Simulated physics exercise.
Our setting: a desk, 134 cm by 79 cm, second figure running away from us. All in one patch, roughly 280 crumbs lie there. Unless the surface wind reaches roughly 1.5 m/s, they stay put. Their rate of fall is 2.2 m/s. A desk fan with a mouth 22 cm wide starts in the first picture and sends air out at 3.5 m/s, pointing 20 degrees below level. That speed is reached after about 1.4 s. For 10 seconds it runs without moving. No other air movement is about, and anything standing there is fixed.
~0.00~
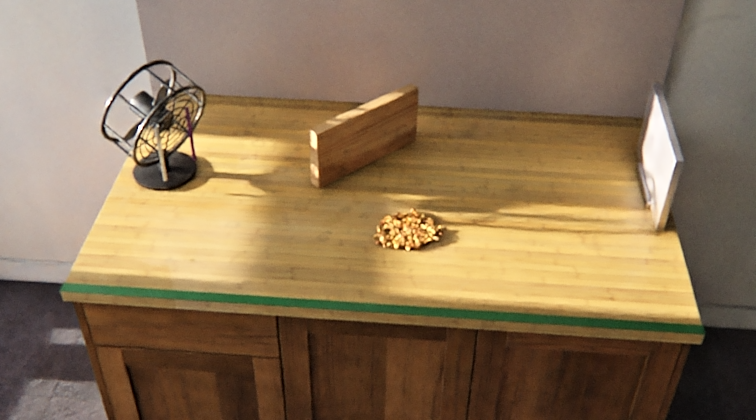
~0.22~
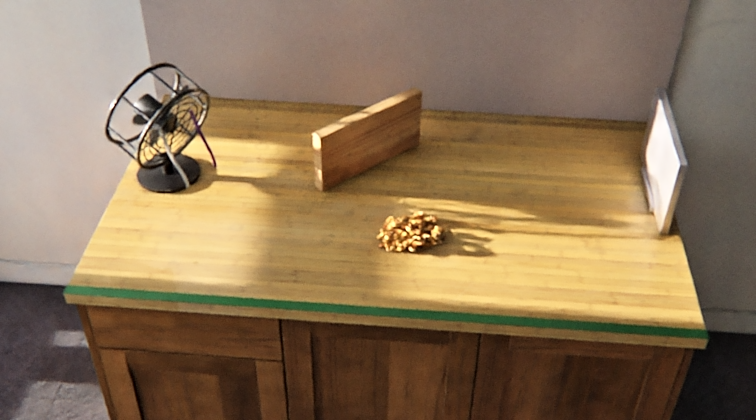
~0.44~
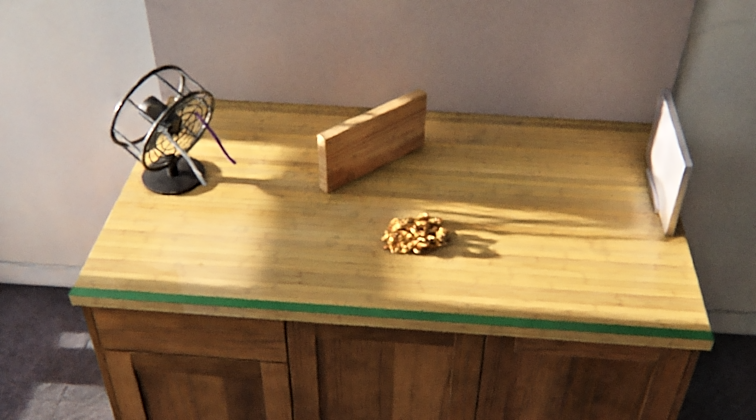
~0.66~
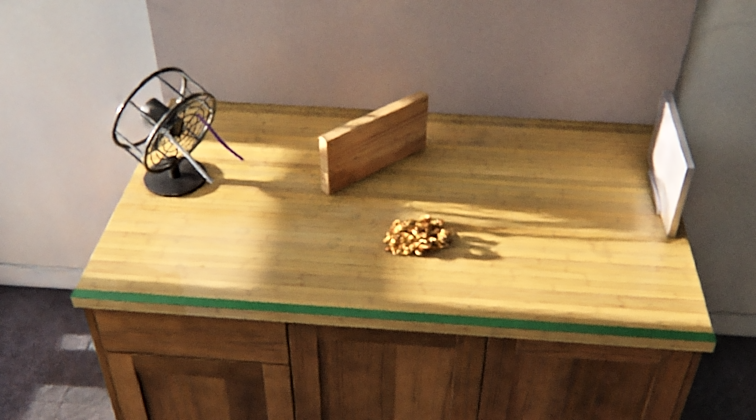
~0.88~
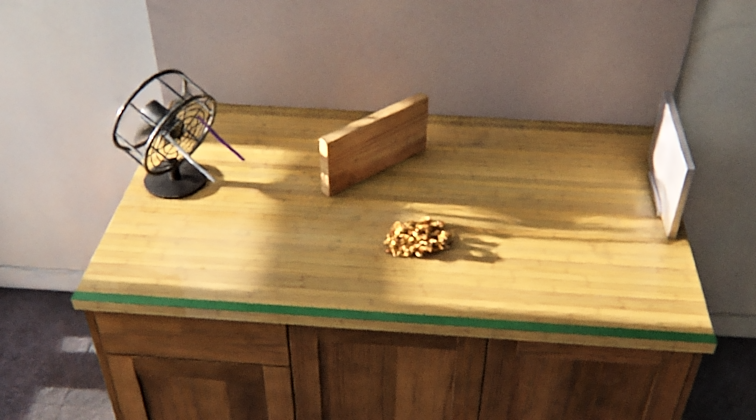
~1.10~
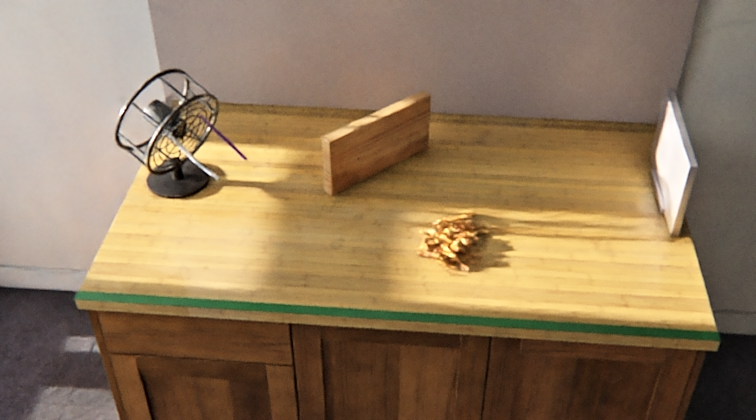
A light wooden worktop with a green strip along its front edge, set over brown cabinets against a pale wall, is seen from above and in front. A black desk fan stands at the left, an upright brown board behind the middle, a pale, thin-edged panel at the right, and a heap of golden-brown crumbs near the centre. The view shifts slightly while the crumbs sit still, then most of them slide a short way right and spread into a looser, ragged patch.
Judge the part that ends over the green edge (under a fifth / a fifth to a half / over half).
The fraction never reaches one fifth.
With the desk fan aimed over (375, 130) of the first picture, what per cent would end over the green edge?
Roughly 0 per cent.
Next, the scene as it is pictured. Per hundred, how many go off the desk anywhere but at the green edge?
Roughly 90 per cent.
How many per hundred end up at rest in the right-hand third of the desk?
I'd put it at about 5 percent.
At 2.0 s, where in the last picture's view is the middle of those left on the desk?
(631, 232), roughly.
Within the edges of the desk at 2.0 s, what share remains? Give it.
Reading: About 20 %.
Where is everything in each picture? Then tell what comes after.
The middle of the crumbs is near (408, 232), none has stirred yet and the mouth of the desk fan is at (155, 114), in the first frame.
The middle of the crumbs is near (411, 233), none has stirred yet and the green edge is centred on (379, 316), in the second frame.
The middle of the crumbs is near (416, 235), none has stirred yet, the top of a board is at (374, 113) and the top of a laptop is at (676, 125), in the third frame.
The middle of the crumbs is near (418, 237) and none has stirred yet, in the fourth frame.
The middle of the crumbs is near (418, 239) and none has stirred yet, in the fifth frame.
The middle of the crumbs is near (453, 242), the farthest in sight from the desk fan is at (479, 257) and about 90 % have left their places, in the sixth frame.
After 2.0 s, 22 % are on the move or not yet settled, 6 % are over the green edge; the middle of those still in play is near (631, 232).
After 3.2 s, 11 % are on the move or not yet settled, 6 % are over the green edge.
After 5.5 s, 9 % are on the move or not yet settled, 6 % are over the green edge.
After 10.0 s, at the end, 6 % are over the green edge.
